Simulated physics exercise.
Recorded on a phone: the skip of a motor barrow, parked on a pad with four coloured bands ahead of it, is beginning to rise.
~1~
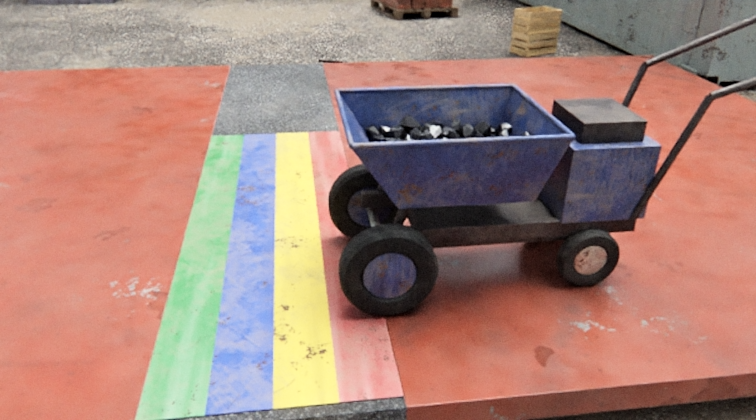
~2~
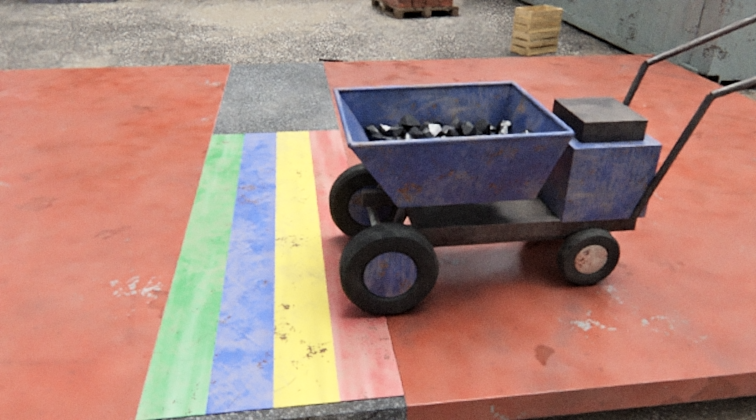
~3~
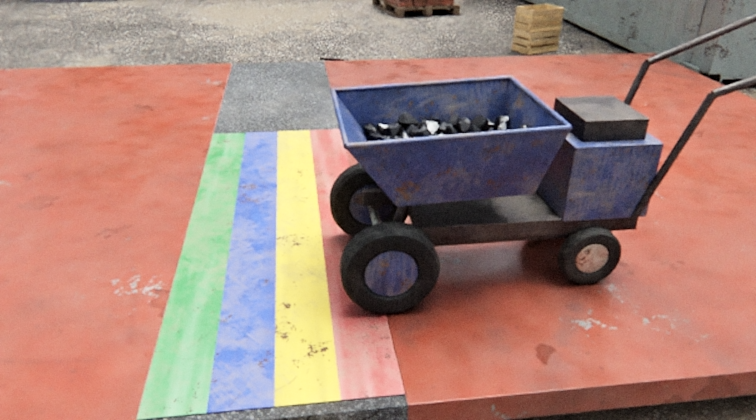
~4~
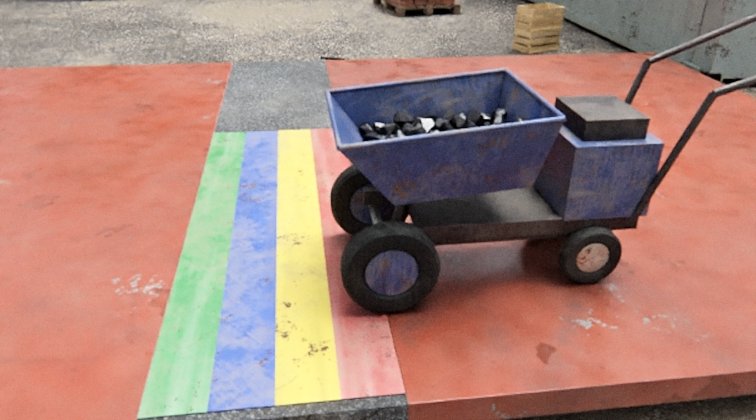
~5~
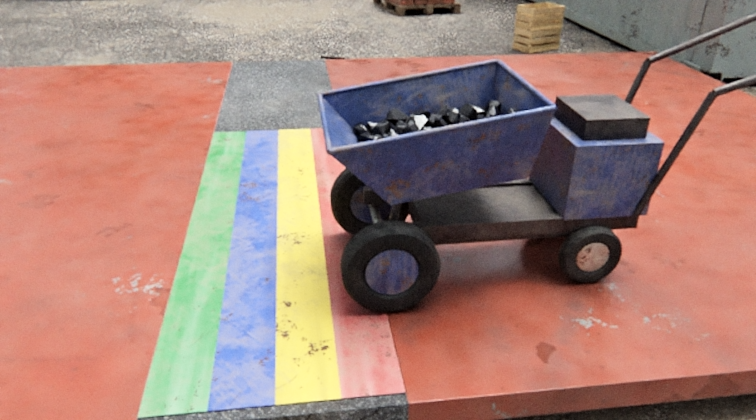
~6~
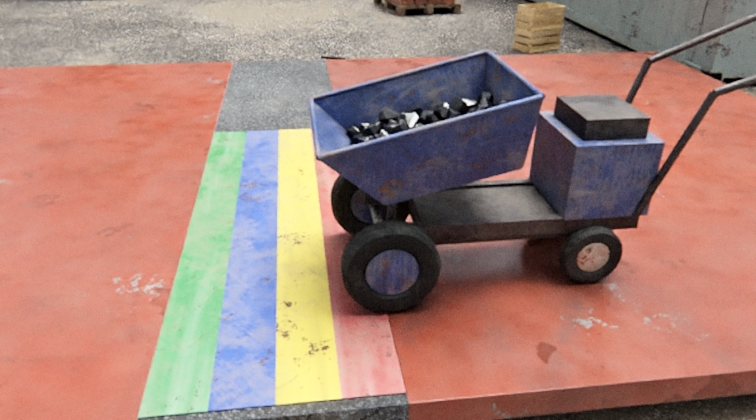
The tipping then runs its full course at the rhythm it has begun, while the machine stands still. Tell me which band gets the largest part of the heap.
I would say the green band gets the largest part.
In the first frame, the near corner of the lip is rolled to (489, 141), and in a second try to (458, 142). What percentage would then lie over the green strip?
Roughly 0 percent the first time, roughly 0 percent the second.
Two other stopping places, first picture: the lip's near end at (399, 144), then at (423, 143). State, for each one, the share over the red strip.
The first spot gives roughly 0 %; the second gives roughly 0 %.
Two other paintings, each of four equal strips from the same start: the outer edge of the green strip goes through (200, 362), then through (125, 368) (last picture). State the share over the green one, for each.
Roughly 40 per cent, and 30 per cent.
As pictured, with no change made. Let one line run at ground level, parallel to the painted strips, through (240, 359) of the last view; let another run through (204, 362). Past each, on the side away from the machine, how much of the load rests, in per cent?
First some 70, then 50 per cent.
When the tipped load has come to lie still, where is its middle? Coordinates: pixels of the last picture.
Resting centre, last picture - approx. (215, 271).
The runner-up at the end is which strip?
Ranked second: The blue strip.
Soon after the last picture, skip tipped steeply; all in the skip.
A little later, skip tipped steeply; nearly all in the skip; a stray few over the blue strip; a stray few over the green strip.
Later still, skip tipped right over; about a quarter in the skip; about a quarter over the blue strip; about a third over the green strip; a small part off the paint.
At rest, skip tipped right over; a small part in the skip; none over the red strip; none over the yellow strip; about a third over the blue strip; about a third over the green strip; a small part off the paint.
